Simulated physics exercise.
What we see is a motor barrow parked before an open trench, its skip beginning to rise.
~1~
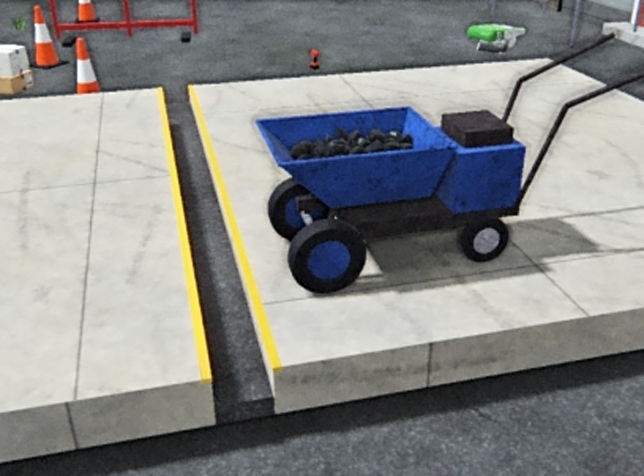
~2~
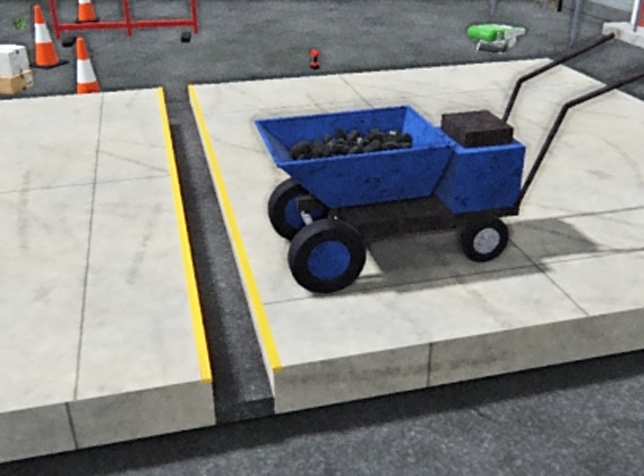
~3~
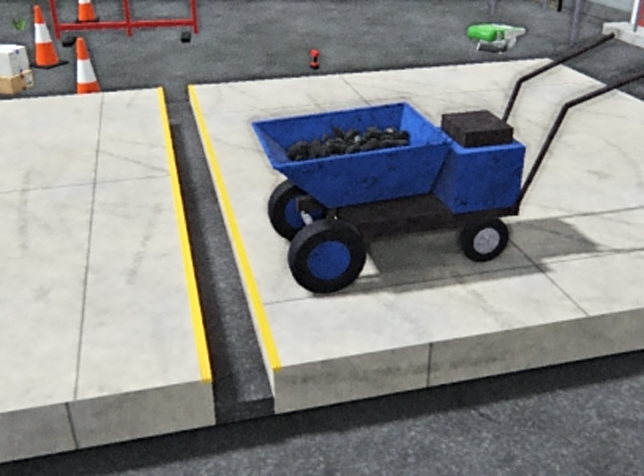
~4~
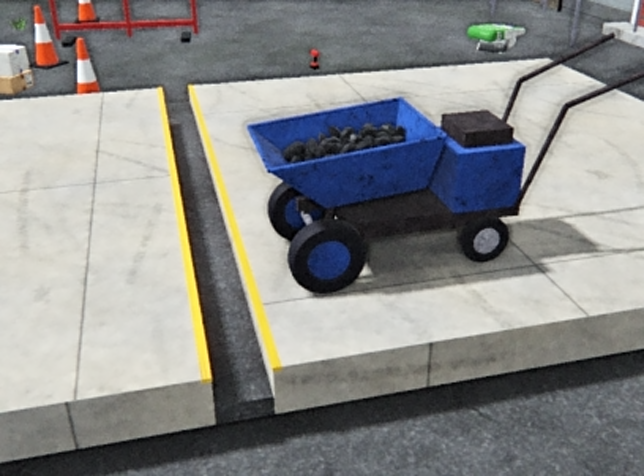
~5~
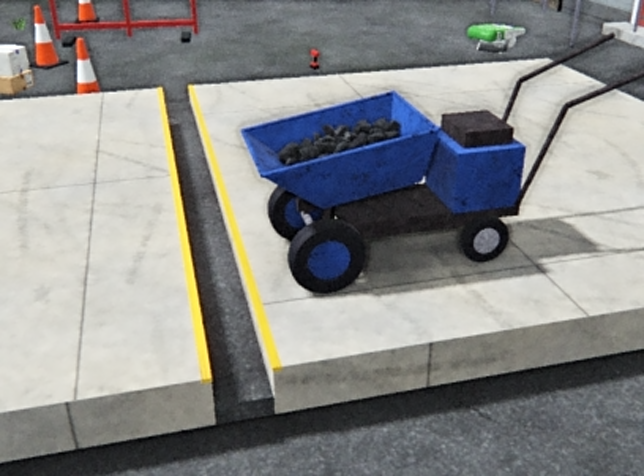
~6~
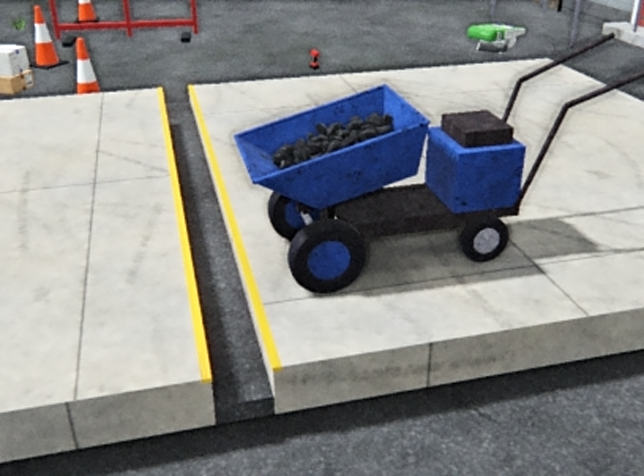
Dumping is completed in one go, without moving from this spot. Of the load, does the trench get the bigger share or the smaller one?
Below half.
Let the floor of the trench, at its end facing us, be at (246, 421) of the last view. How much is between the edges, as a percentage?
I'd put it at some 30 in a hundred.
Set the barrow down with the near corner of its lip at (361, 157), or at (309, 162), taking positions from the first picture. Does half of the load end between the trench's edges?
The first try: Above a half. The second: Most of it.
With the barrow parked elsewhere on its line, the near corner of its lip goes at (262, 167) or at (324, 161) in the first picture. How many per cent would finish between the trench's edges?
First try: Some 0 %; second try: 90 %.
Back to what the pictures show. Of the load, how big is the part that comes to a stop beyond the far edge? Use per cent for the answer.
It works out to roughly 60 percent.
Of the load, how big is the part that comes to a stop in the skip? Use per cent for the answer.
Some 5 in a hundred.
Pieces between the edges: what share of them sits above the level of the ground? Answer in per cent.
Share: Around 5 %.
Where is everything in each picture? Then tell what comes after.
In the first picture, lip of the skip (280, 165), level; top of the load (364, 154), lumps of coal; first edge of the trench (265, 327); far edge (200, 336), the trench under half as wide as the skip, and about half as deep as wide.
In the second picture, lip of the skip (279, 166), level; top of the load (363, 154).
In the third picture, lip of the skip (275, 168), tipped barely; top of the load (374, 146).
In the fourth picture, lip of the skip (270, 171), tipped barely; top of the load (370, 143).
In the fifth picture, lip of the skip (263, 176), tipped a little; top of the load (376, 135).
In the sixth picture, lip of the skip (255, 182), tipped a little; top of the load (377, 142); first edge of the trench (265, 327); far edge (200, 336).
Just after the last frame, skip tipped well over; every one in the skip.
A moment on, skip tipped steeply; the larger part in the skip; about a tenth in or heaped over the trench; about a tenth beyond it; just a few falling.
Further on, skip tipped right over; about a tenth in the skip; roughly a quarter in or heaped over the trench; roughly two thirds beyond it.
When it is over, skip tipped right over; about a tenth in the skip; roughly a third in or heaped over the trench; roughly two thirds beyond it.
